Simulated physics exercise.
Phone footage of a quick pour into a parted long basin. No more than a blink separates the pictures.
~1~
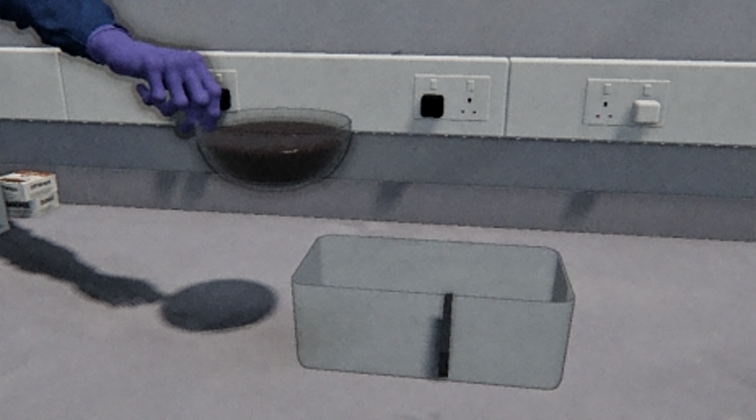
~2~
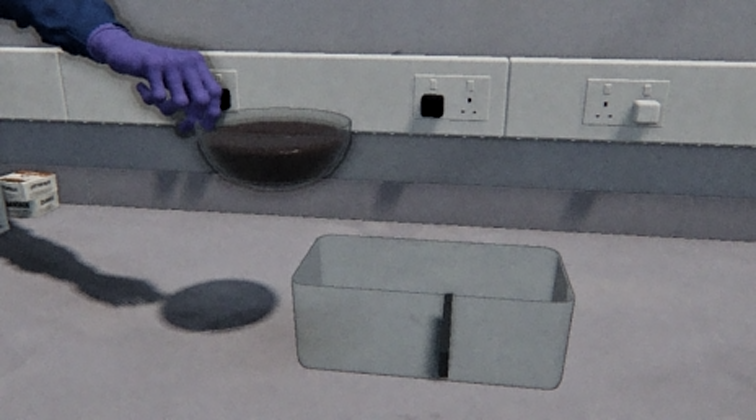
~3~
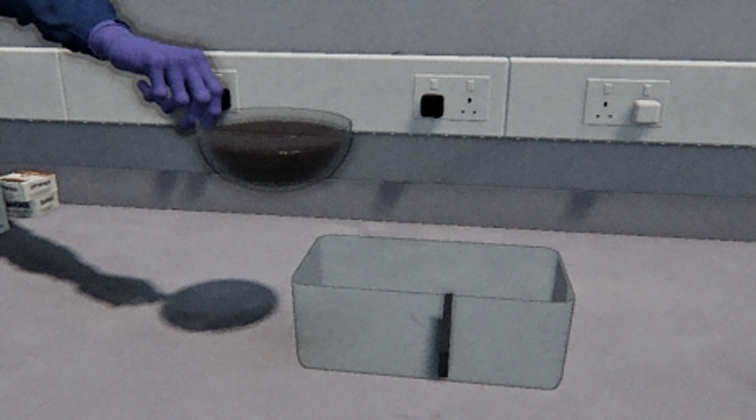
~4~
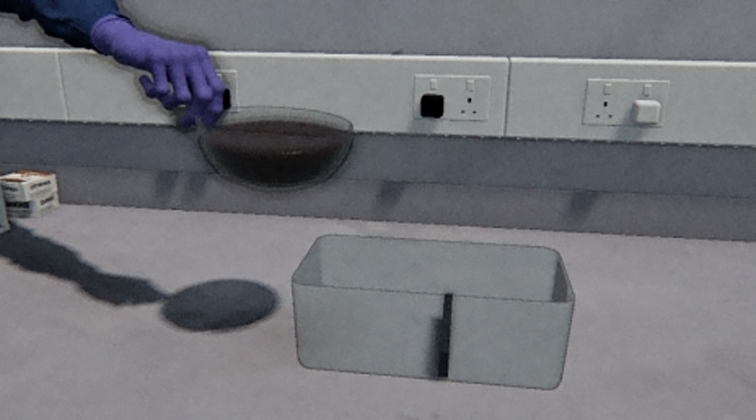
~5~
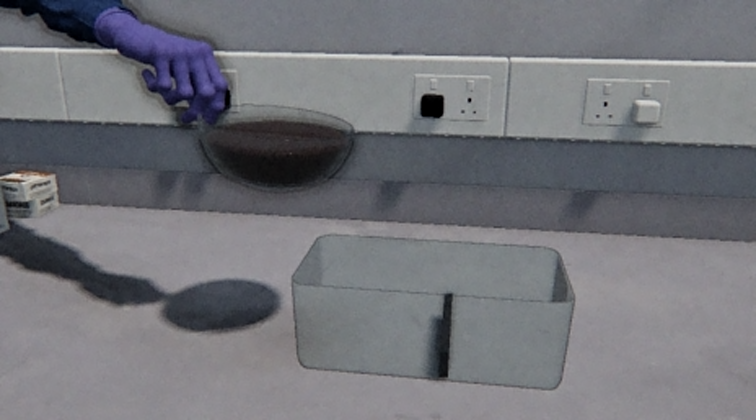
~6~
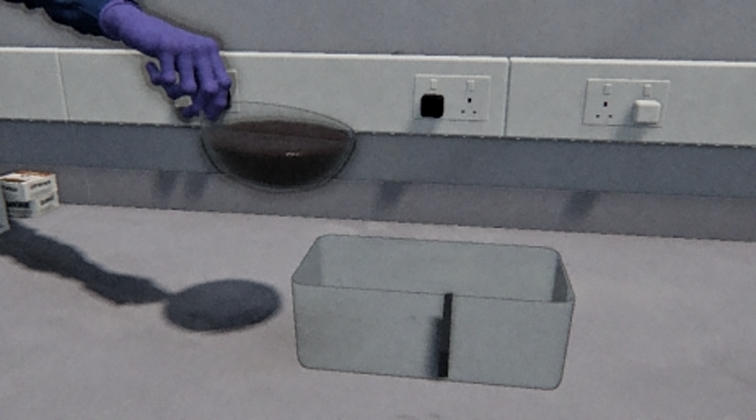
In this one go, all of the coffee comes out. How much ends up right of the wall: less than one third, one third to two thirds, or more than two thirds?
Honestly, the portion right of the wall stays beneath a third.
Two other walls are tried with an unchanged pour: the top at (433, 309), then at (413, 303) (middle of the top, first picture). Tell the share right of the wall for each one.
Roughly 5 % and then 25 %.
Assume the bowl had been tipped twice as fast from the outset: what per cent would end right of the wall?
Around 30 in a hundred.
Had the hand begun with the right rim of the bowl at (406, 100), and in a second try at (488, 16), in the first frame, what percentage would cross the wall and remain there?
In order: Close to 60 and 50 percent.
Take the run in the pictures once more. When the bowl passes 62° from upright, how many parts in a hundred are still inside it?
It keeps around 45 per cent at that angle.
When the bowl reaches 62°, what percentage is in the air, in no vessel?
35 in a hundred.
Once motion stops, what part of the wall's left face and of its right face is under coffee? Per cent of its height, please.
Close to 80 for the left and 20 for the right.
A moment on, the bowl is tipped part way and 46 per cent is still to pour, 17 is left of the wall and 0 right of it.
Next, the bowl is tipped on its side and 3 per cent is still to pour, 83 is left of the wall and 7 right of it.
Then the bowl is tipped right over and 0 per cent is still to pour, 84 is left of the wall and 16 right of it.
Later the bowl is tipped right over and 0 per cent is still to pour, 83 is left of the wall and 16 right of it.
In the end 83 per cent lies left of the wall, 16 right of it and 1 outside.
